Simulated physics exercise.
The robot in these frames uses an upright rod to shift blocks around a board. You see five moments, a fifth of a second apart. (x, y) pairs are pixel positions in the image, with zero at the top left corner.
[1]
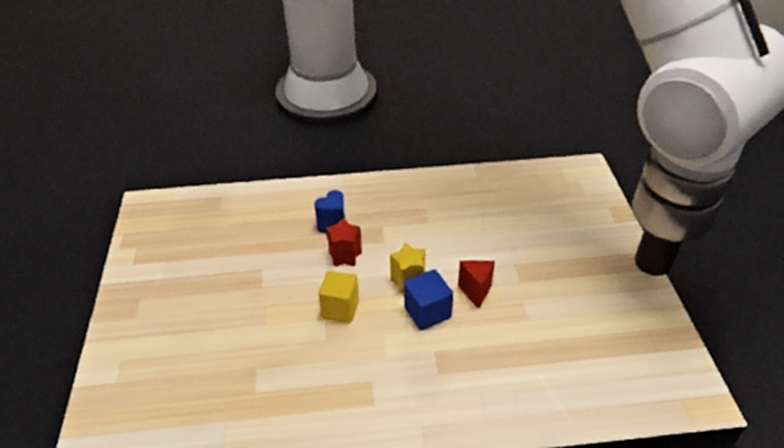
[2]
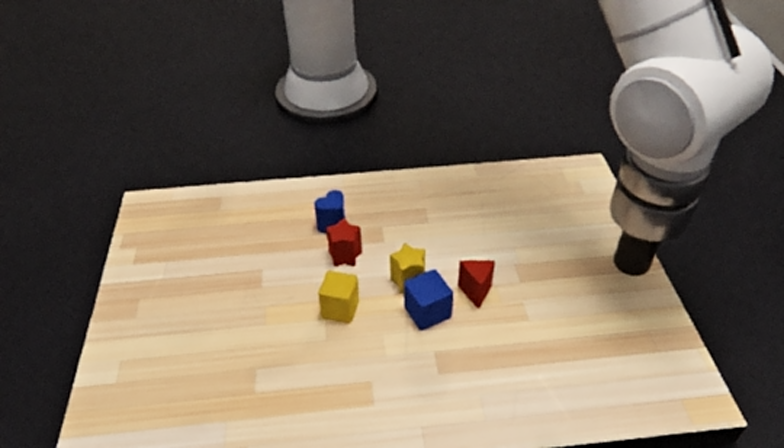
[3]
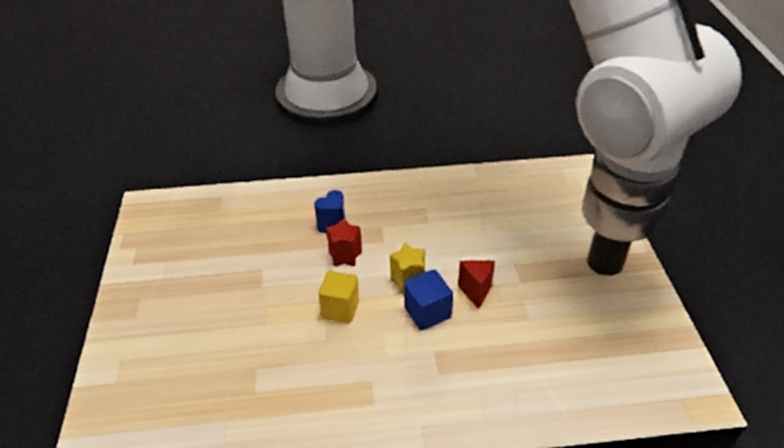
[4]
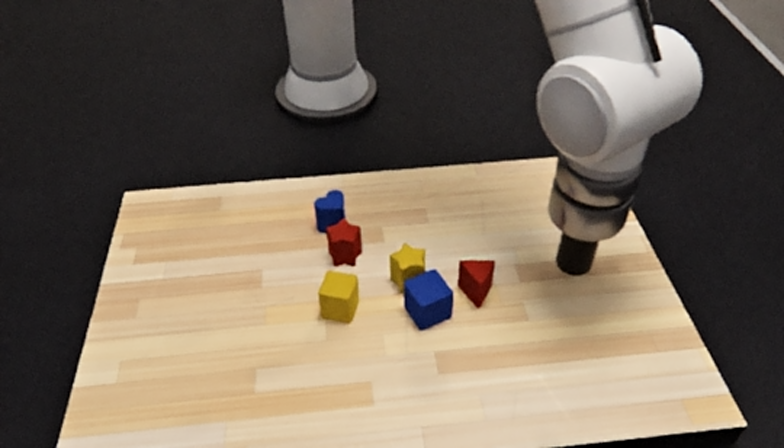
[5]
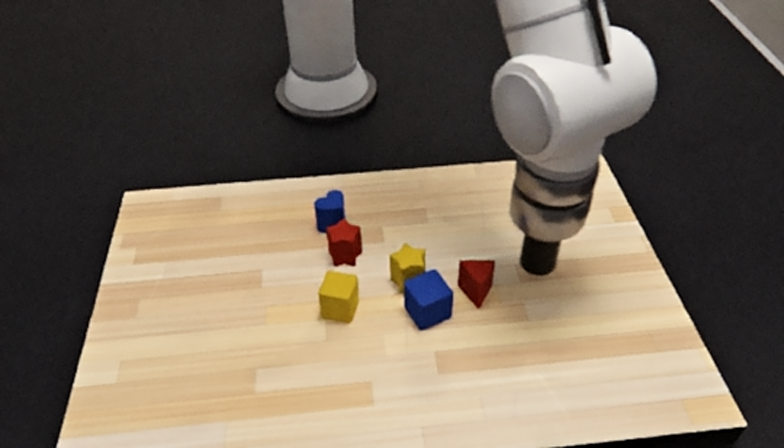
Robot arm with a dark upright rod moving steadily left across a wooden board, while the red, yellow and blue blocks stay still.
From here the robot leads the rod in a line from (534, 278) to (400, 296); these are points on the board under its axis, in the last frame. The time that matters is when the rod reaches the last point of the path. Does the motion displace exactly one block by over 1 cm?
Final answer: No.
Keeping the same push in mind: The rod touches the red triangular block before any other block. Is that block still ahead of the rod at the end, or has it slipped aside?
The red triangular block is leading.
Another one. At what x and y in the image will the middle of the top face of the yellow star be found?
Around pixel (385, 251).
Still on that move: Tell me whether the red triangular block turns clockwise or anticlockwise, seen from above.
From above, it turns counterclockwise.
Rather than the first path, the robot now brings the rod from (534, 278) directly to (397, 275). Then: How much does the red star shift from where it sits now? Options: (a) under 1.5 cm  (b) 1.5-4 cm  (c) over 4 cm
Answer: A.
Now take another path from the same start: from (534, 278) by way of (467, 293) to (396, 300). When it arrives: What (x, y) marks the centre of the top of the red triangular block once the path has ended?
Put as a pixel place, it's (365, 282).
On the path given first. One third of the way, rod (491, 269); red triangular block (463, 273), turned 20° anticlockwise.
Two thirds of the way, rod (445, 275); yellow star (404, 254), turned 15° clockwise; blue square (406, 298), turned 50° anticlockwise; red triangular block (419, 276), turned 50° anticlockwise.
At the end, rod (400, 281); yellow square not moved; yellow star (385, 251), turned 55° clockwise; blue square (396, 306), turned 70° anticlockwise; red triangular block (374, 285), turned 70° anticlockwise.
